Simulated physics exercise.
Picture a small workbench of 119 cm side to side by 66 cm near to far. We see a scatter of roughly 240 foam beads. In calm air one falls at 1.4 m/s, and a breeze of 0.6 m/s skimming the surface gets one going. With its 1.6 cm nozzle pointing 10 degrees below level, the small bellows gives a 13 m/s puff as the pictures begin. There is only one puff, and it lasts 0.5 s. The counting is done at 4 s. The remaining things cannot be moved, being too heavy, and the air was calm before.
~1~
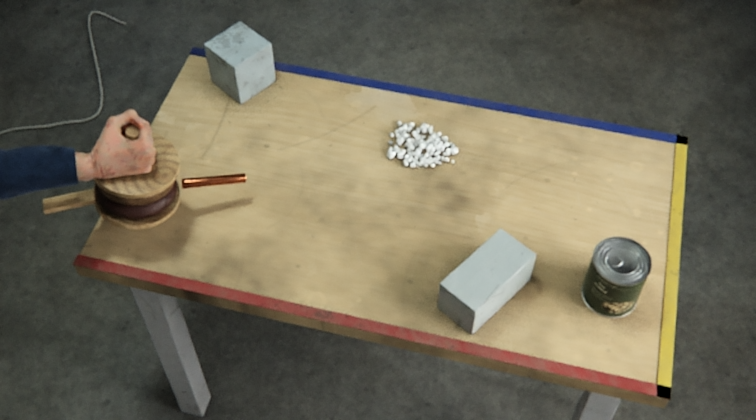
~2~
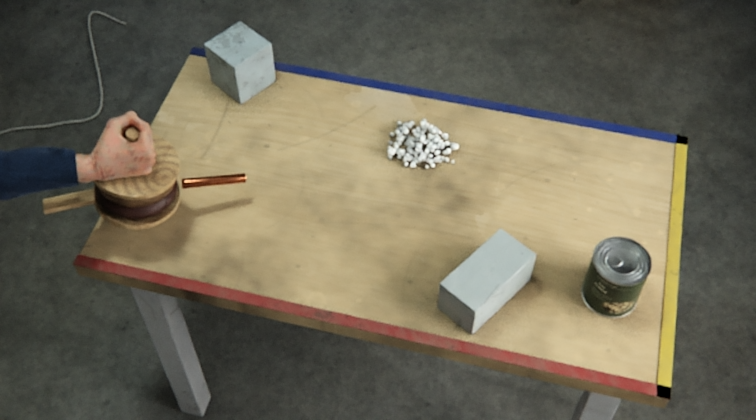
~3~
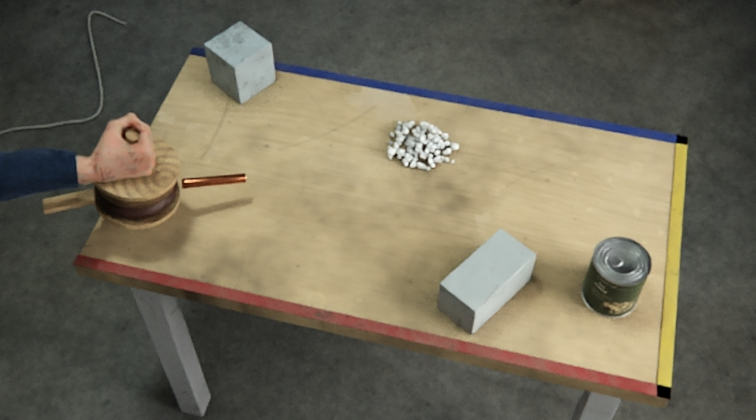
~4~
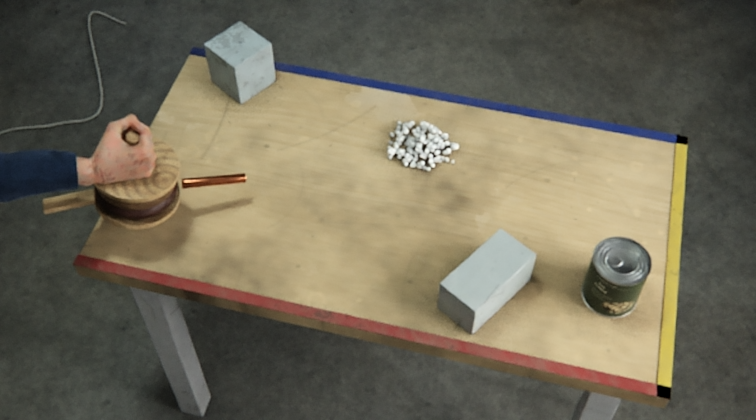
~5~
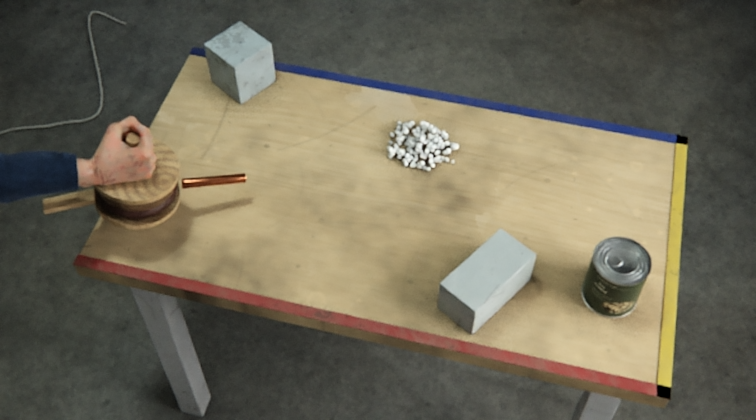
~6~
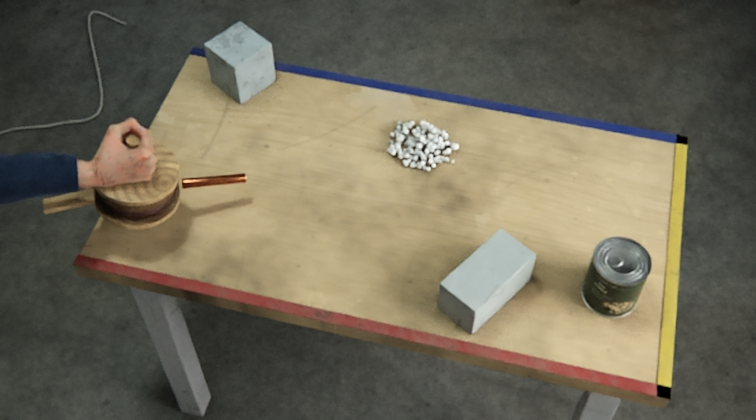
The video shows a hand gripping the knob of a small round bellows at the left of a wooden workbench, shifting only very slightly, while the white foam beads, two grey blocks and open can stay still.
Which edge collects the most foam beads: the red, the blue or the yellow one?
The blue one.
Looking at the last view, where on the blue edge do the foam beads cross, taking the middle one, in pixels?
The halfway point of the crossings is around (514, 106) in the last picture.
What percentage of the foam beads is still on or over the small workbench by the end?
Share at the end: Around 0 %.
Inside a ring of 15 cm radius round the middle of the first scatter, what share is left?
Share within the ring: Near 0 %.
Then, 0.6 s after the last picture, 0 % are over the yellow edge, 83 % over the blue edge and 0 % over the red edge; the middle of those left on the top is near (614, 139); 10 % are gone or lie where they will stay.
Then, 1.0 s after the last picture, 5 % are over the yellow edge, 95 % over the blue edge and 0 % over the red edge; 94 % are gone or lie where they will stay.
Then, 2.0 s after the last picture, 5 % are over the yellow edge, 95 % over the blue edge and 0 % over the red edge; 100 % are gone or lie where they will stay.
Then, 3.8 s after the last picture, at the end, 5 % are over the yellow edge, 95 % over the blue edge and 0 % over the red edge.
